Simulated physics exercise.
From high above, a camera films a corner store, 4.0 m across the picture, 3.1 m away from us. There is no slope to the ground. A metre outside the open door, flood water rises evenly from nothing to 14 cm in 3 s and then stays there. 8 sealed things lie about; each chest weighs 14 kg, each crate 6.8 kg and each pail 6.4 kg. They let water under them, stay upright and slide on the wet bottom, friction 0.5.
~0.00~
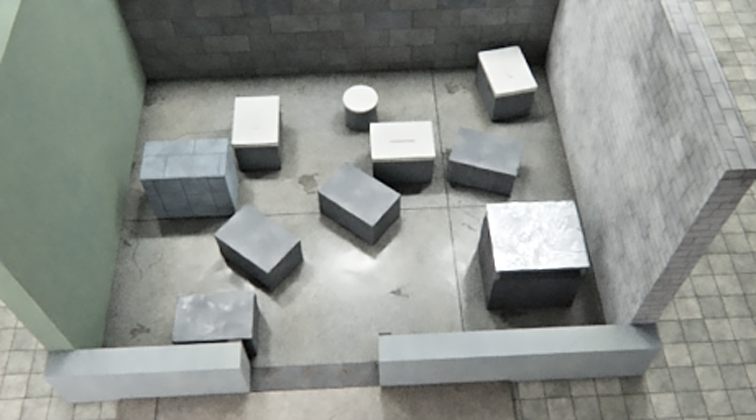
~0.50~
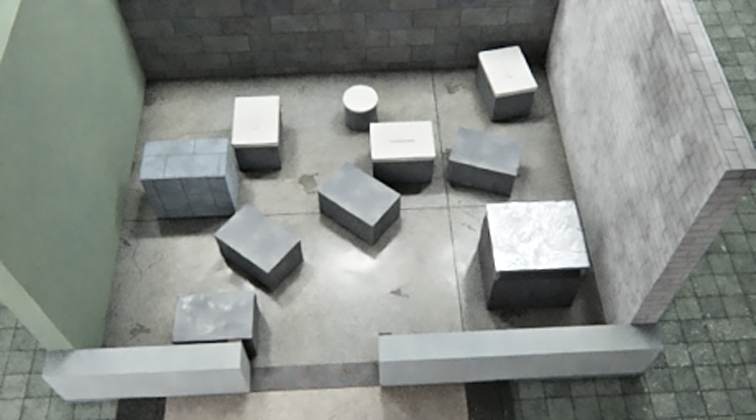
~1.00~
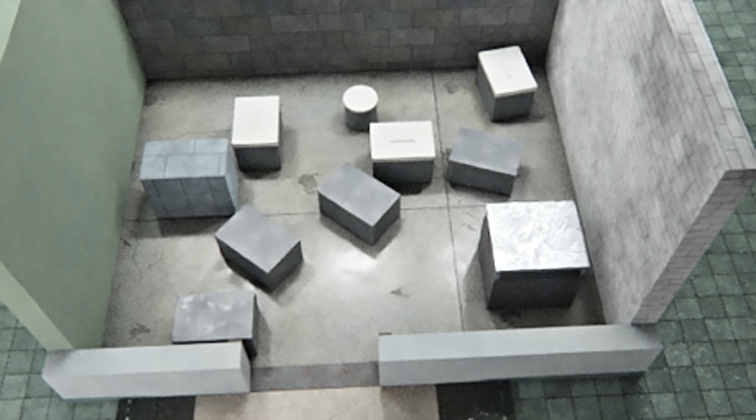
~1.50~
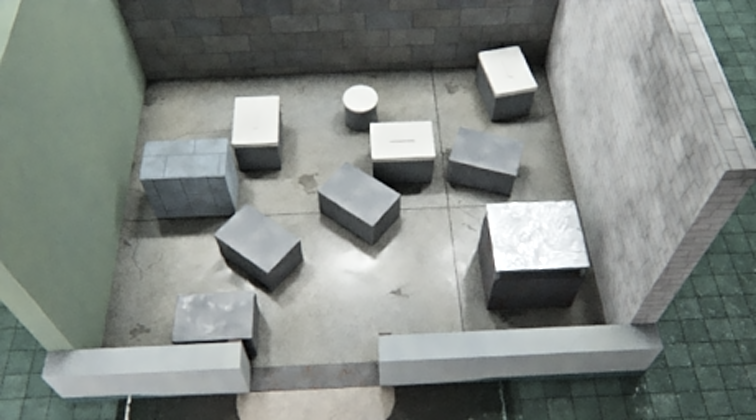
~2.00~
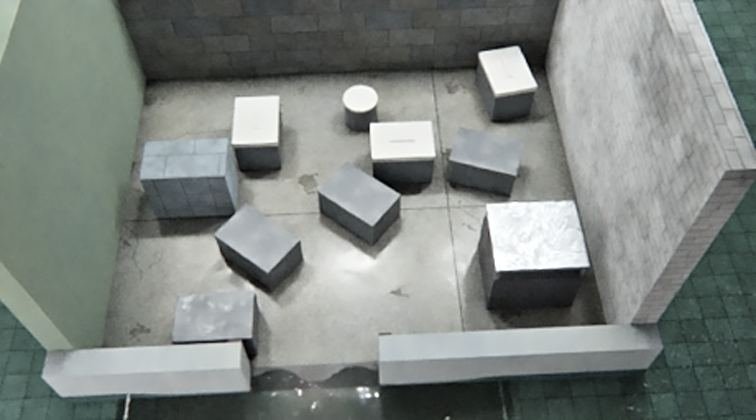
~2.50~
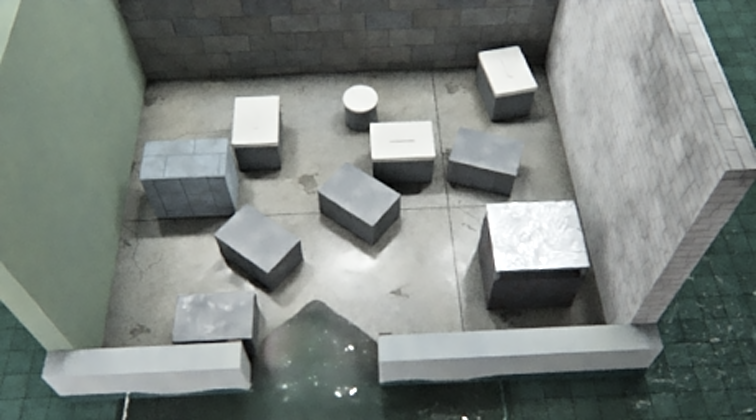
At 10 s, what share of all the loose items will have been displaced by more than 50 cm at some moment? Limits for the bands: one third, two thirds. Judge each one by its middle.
The portion lies in the middle.
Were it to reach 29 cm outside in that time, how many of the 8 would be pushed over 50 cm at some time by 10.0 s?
Then the count would be 8.
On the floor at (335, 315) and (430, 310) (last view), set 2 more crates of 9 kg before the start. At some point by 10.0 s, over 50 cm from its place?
Order as asked: Farther and not as far.
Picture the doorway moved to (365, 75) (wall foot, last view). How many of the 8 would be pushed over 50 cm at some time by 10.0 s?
Then 5.
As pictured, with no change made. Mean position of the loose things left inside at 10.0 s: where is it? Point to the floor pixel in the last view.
They're centred close to (395, 151).
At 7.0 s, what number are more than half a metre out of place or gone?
Count: 1.
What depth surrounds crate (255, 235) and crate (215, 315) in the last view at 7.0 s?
First about 6 cm, second about 3 cm.
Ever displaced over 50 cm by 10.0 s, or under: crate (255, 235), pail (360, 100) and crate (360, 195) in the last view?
So that's beyond it for the first, inside it for the second and beyond it for the last.
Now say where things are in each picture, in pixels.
A chest at (507, 69), on the bottom; a crate at (487, 151) rests on the ground; 0.0 m2 under water; 0 of 8 have shifted, in the first frame.
A chest at (507, 69) rests on the ground; a crate at (487, 151) rests on the ground; water covers 0.0 m2; 0 of 8 have shifted, in the second frame.
A chest at (507, 69) rests on the ground; a crate at (487, 151), on the bottom; 0.0 m2 under water; 0 of 8 have shifted, in the third frame.
A chest at (507, 69), on the bottom; a crate at (487, 151) rests on the ground; 0.0 m2 under water; 0 of 8 have shifted, in the fourth frame.
A chest at (507, 69), on the bottom; a crate at (487, 151), on the bottom; 0.0 m2 under water; 0 of 8 have shifted, in the fifth frame.
A chest at (507, 69), on the bottom; a crate at (487, 151), on the bottom; 0.3 m2 under water; 0 of 8 have shifted, in the sixth frame.
After 3.5 s 0 of 8 are over 50 cm from their spots; 0 afloat.
After 4.5 s 0 of 8 are over 50 cm from their spots; 1 afloat.
After 7.0 s 1 of 8 are over 50 cm from their spots; 2 afloat.
After 10.0 s 4 of 8 are over 50 cm from their spots, and 4 have been at some point; 6 afloat.
